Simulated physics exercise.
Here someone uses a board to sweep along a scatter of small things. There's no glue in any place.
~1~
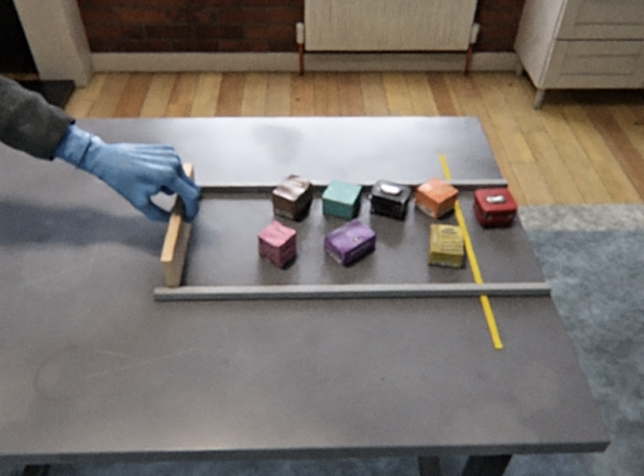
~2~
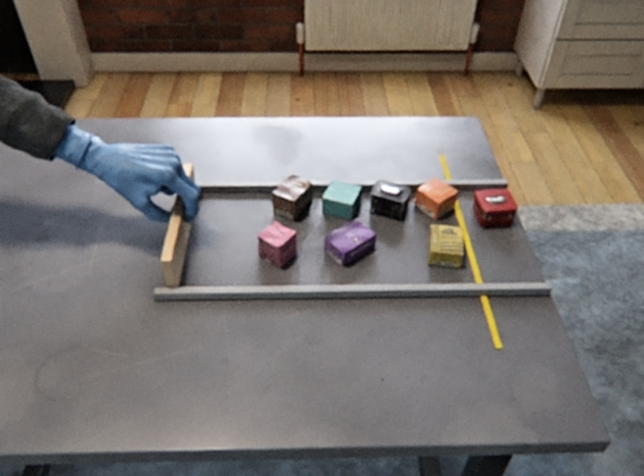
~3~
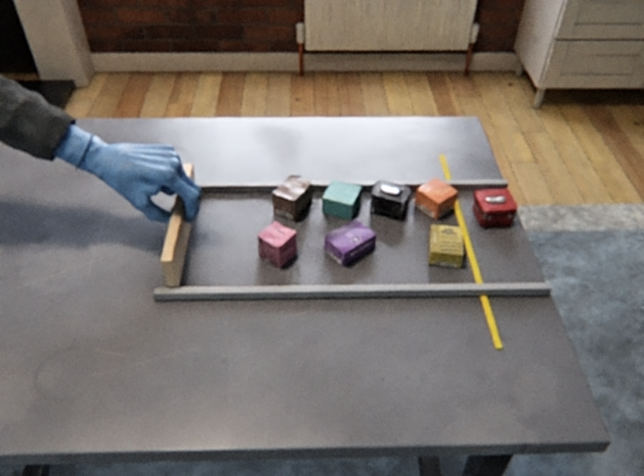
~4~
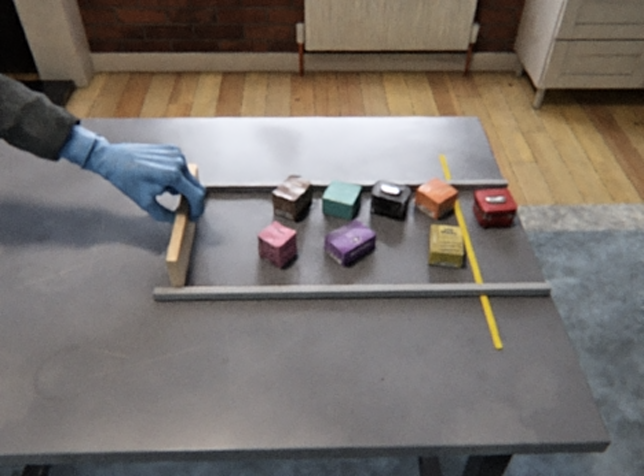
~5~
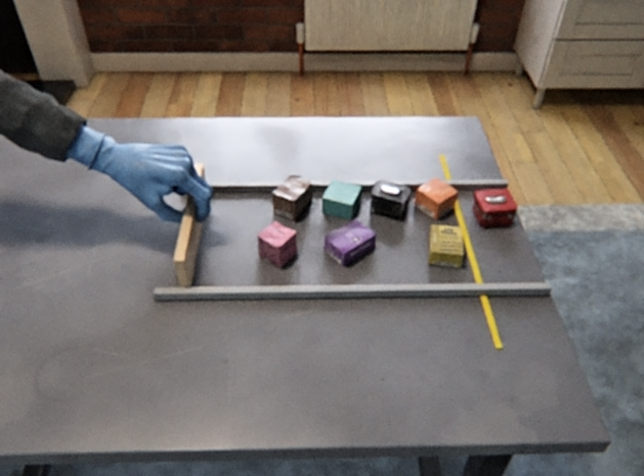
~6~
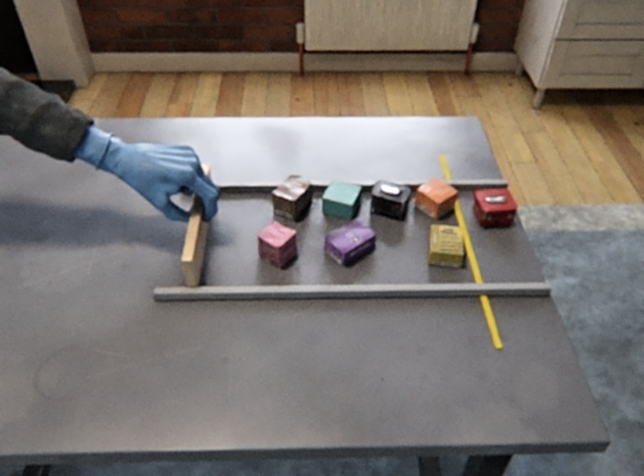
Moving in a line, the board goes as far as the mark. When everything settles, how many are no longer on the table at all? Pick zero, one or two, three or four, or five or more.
Three or four are off the table.
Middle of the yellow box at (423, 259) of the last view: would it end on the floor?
That one is safe.
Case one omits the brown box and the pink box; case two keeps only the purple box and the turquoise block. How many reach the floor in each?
2 in the first case and 2 in the second.
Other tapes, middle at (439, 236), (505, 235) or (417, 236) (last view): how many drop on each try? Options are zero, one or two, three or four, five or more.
So, one after another, I'd give one to two; five or more; one or two.
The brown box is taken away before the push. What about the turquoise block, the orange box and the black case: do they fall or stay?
Outcome - turquoise block staying, orange box falling, black case staying.
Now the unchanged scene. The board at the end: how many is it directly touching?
Looks like 2 of them, all told.
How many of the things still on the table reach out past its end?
The count is 0.
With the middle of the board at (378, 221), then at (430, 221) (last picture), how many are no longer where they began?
Tally: First 8; then 8.
Soon after, none off yet; red case at rest near (494, 208); orange box at rest near (436, 198); yellow box at rest near (446, 246).
By the end, the number that fall off is three or four; fallen, black case, yellow box, orange box and red case.
